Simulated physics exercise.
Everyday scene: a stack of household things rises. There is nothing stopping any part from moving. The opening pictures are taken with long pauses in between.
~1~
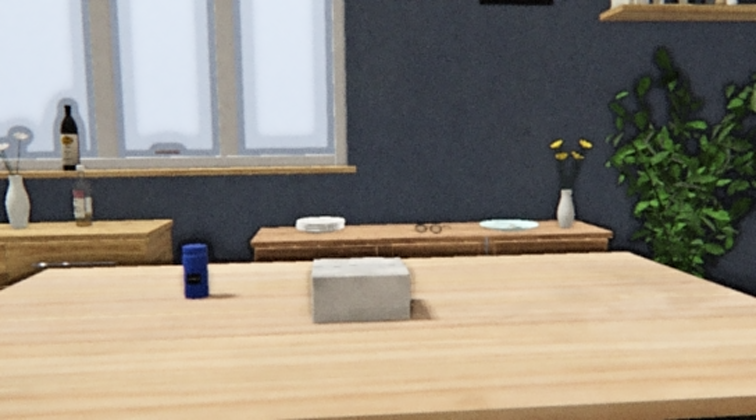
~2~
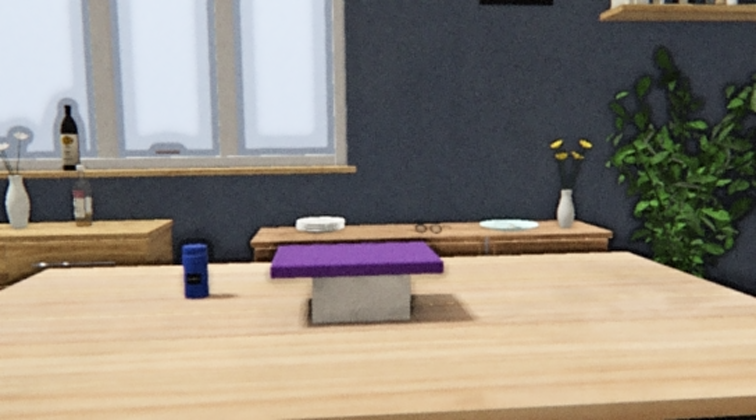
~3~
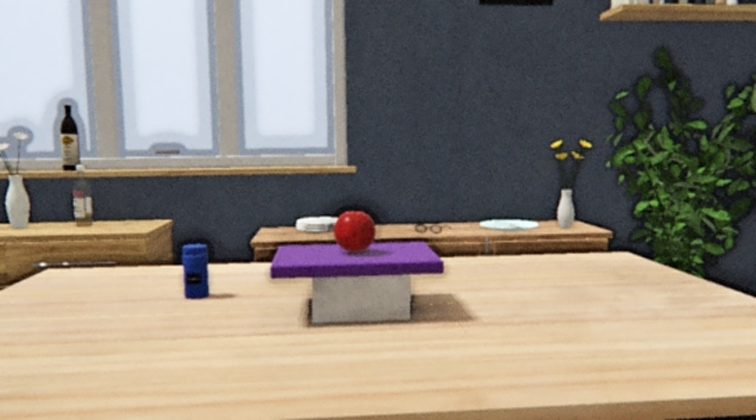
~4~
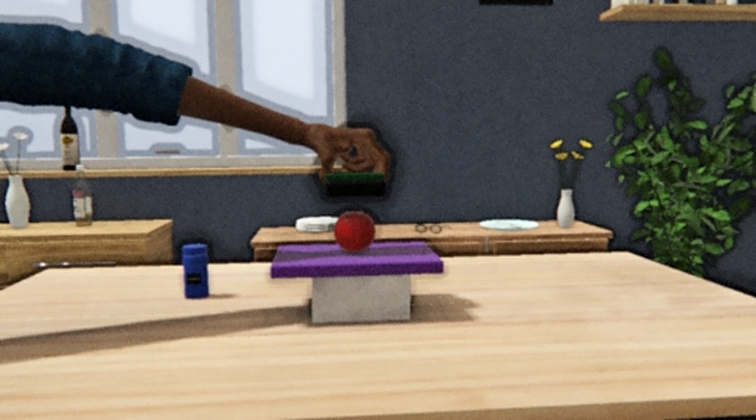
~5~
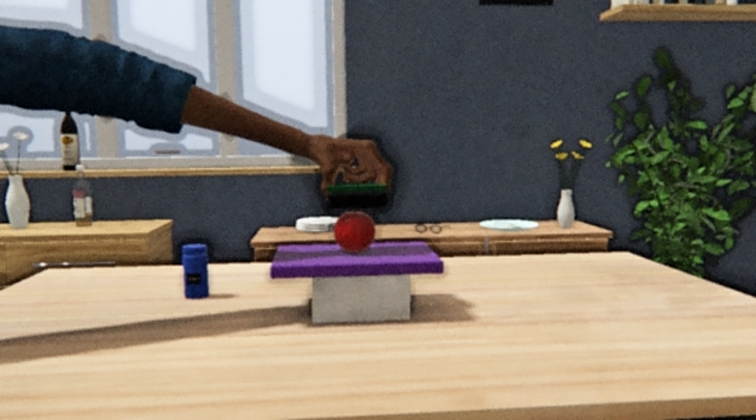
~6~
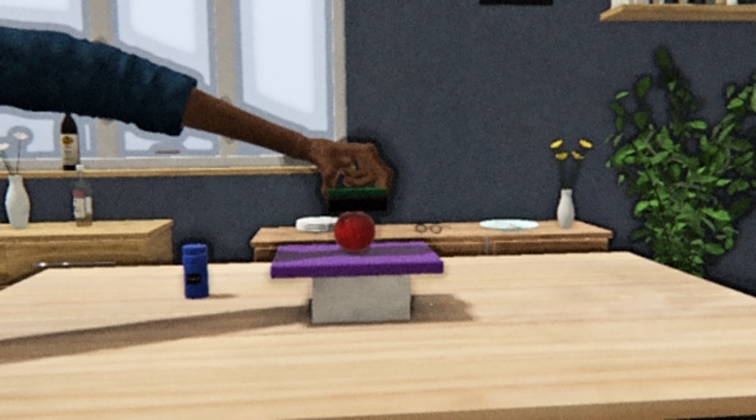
The video shows a white box on a wooden table beside a blue container, then a purple slab and a red apple appearing stacked on it, before a hand lowers a black and green sponge slightly onto the apple.
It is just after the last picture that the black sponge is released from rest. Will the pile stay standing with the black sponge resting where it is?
It will not remain standing.
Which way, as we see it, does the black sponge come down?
Rightward.
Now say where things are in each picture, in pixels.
In the first picture, the last thing is not in view yet.
In the second picture, the last thing is not in view yet; white box (359, 288).
In the third picture, the last thing is not in view yet; red apple (355, 232).
In the fourth picture, on its way; black sponge (354, 184); white box (359, 288).
In the fifth picture, on its way; black sponge (356, 195); red apple (355, 232).
In the sixth picture, set down, still held; black sponge (356, 199); white box (359, 288).
Then, 0.60 s later than the last frame, black sponge now fallen.
Then, 1.00 s later than the last frame, things are still on the move.
Then, 1.30 s later than the last frame, as before.
When it is over, fallen, black sponge; the other 4 as before. End places, in pixels of the last picture, black sponge near (506, 291). The pile loses its balance.
